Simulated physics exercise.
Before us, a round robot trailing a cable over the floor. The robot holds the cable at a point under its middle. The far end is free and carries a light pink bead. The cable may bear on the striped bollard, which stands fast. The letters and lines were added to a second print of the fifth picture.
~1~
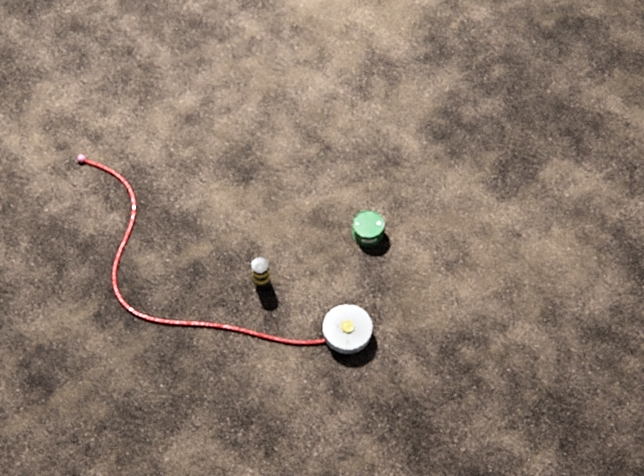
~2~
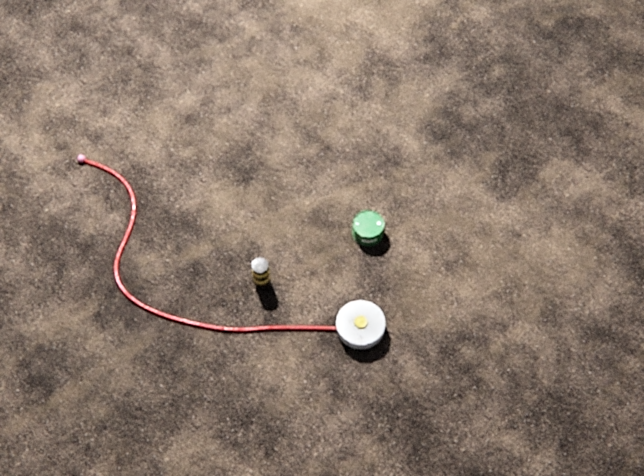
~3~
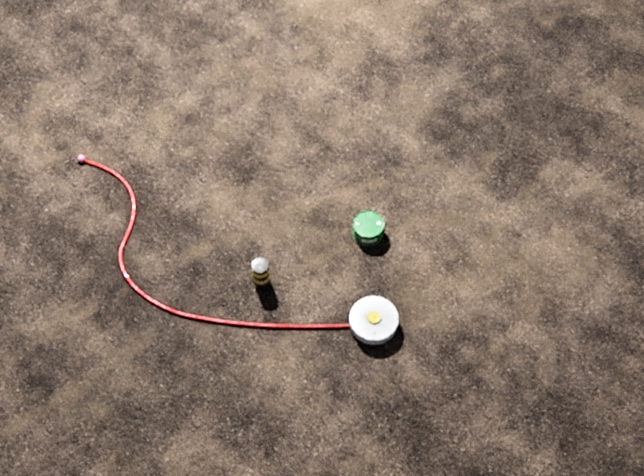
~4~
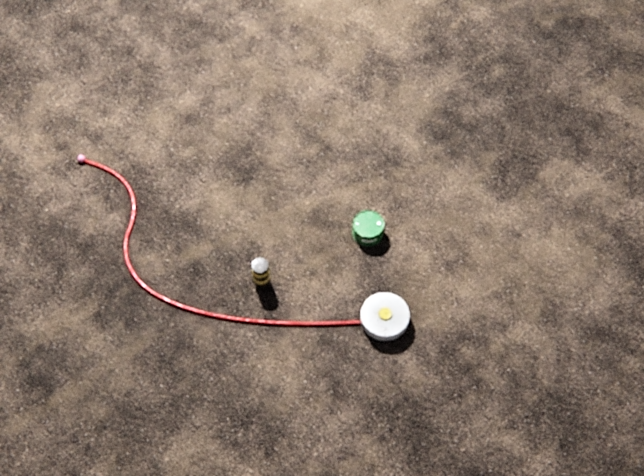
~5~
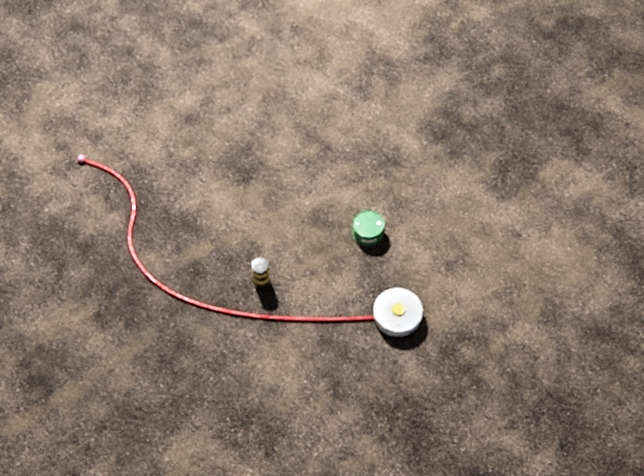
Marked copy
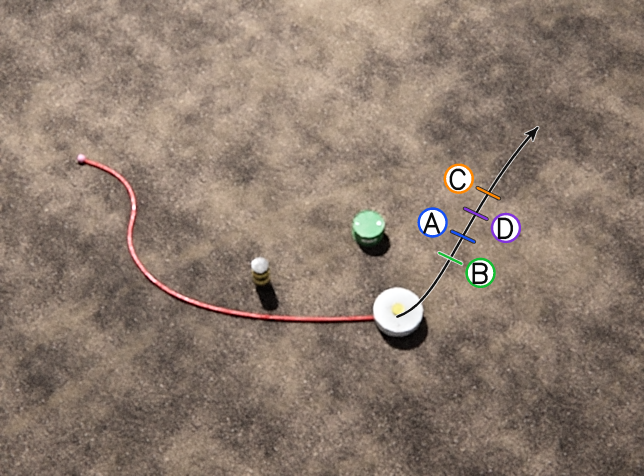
A round white robot with a yellow centre glides slowly to the right and slightly up across a mottled brown floor, seen from above by a still camera. It trails a curving red cable whose pink-beaded far end stays at upper left, while a small striped bollard with a pale top and a green tub stand unmoving near the middle. Behind the robot, the cable's lower stretch straightens and shifts up towards the bollard.
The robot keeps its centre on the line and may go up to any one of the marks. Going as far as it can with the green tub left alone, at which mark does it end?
All is well up to C.
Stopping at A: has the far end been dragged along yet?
Yes.
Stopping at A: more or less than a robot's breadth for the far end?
Less.
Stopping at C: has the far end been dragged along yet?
Yes.
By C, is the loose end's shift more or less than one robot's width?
More.
On the copy, A at (463, 236); B at (450, 258); C at (488, 193); D at (476, 214); the route from (397, 317) via (473, 219) to (538, 128).
On C. First, robot (440, 274), middle of the cable (221, 280), free end (84, 160).
Then, robot (467, 227), middle of the cable (259, 290), free end (105, 175).
Finally, robot (489, 189), middle of the cable (298, 278), free end (131, 198); only the bollard has been touched, if anything.
By contrast, A is safe but short; B is safe but short; D is safe but short.
